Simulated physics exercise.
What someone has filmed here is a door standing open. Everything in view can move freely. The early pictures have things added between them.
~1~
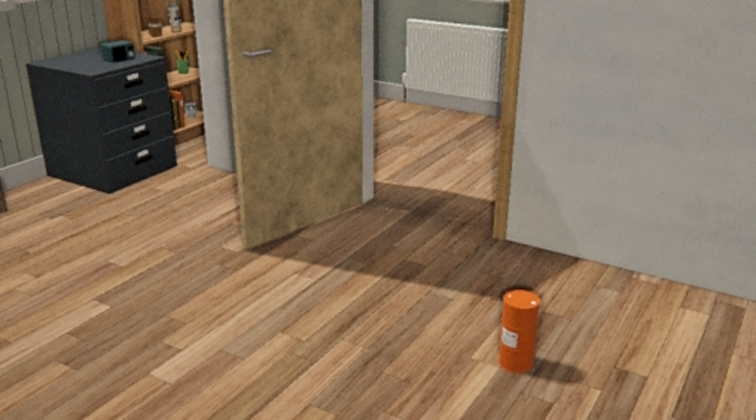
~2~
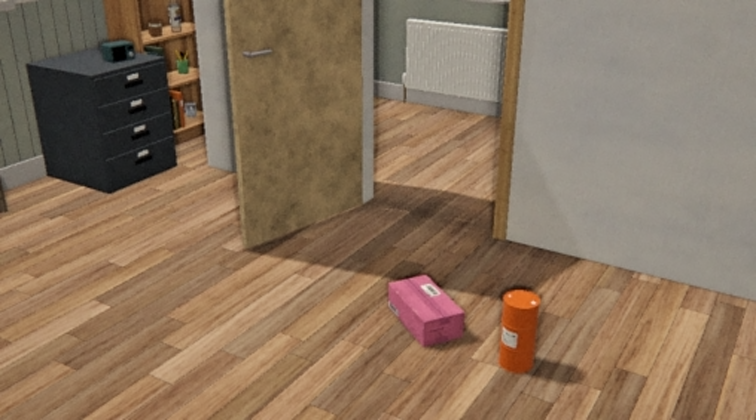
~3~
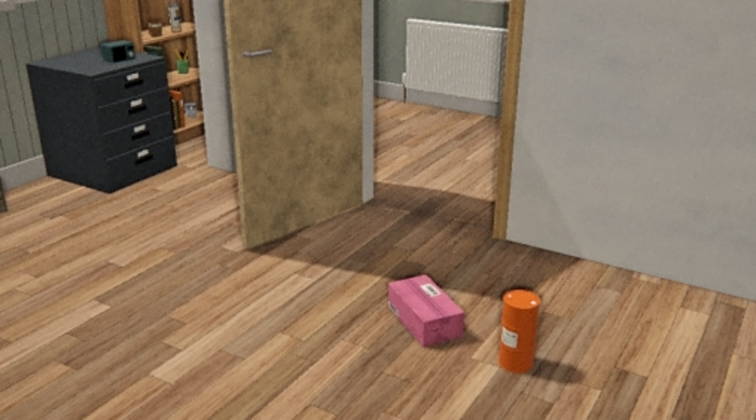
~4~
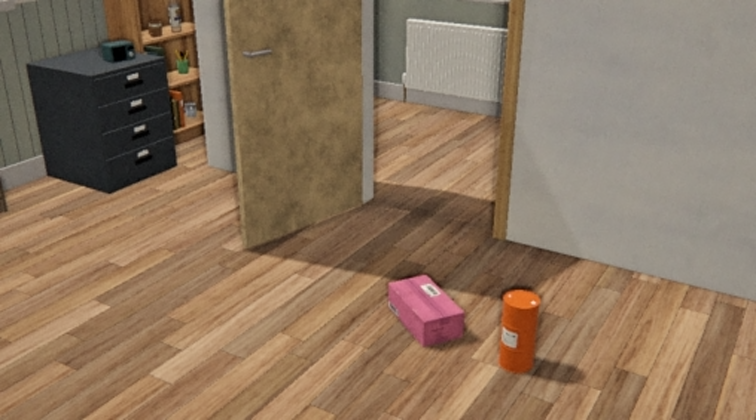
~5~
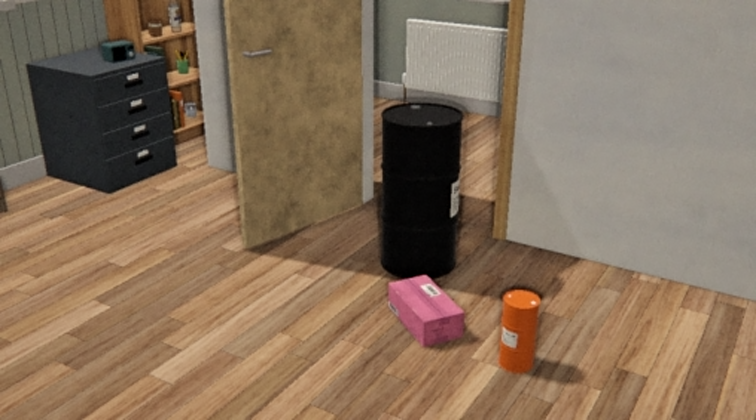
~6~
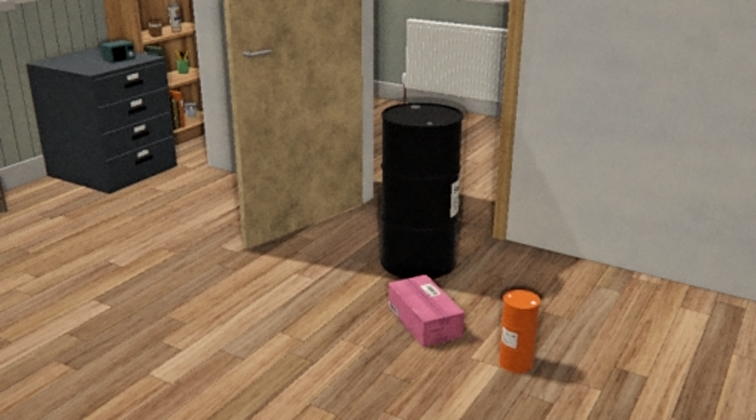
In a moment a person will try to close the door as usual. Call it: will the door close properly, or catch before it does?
Catches before closing.
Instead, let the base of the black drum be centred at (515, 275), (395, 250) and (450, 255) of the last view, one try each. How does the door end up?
So on try one it completes its arc, on try two it is halted early, and on try three it is halted early.
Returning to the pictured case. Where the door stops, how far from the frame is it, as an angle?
Close to 50 degrees, I'd say.
Then, 0.40 s past the last view, door at 92°.
Then, 0.60 s past the last view, door at 79°.
Then, 0.80 s past the last view, door at 63°.
Then, 0.90 s past the last view, door at 55°.
Finally, door at 51°; all 3 still in place. Final places as the last picture's camera would see them, black drum near (420, 191).
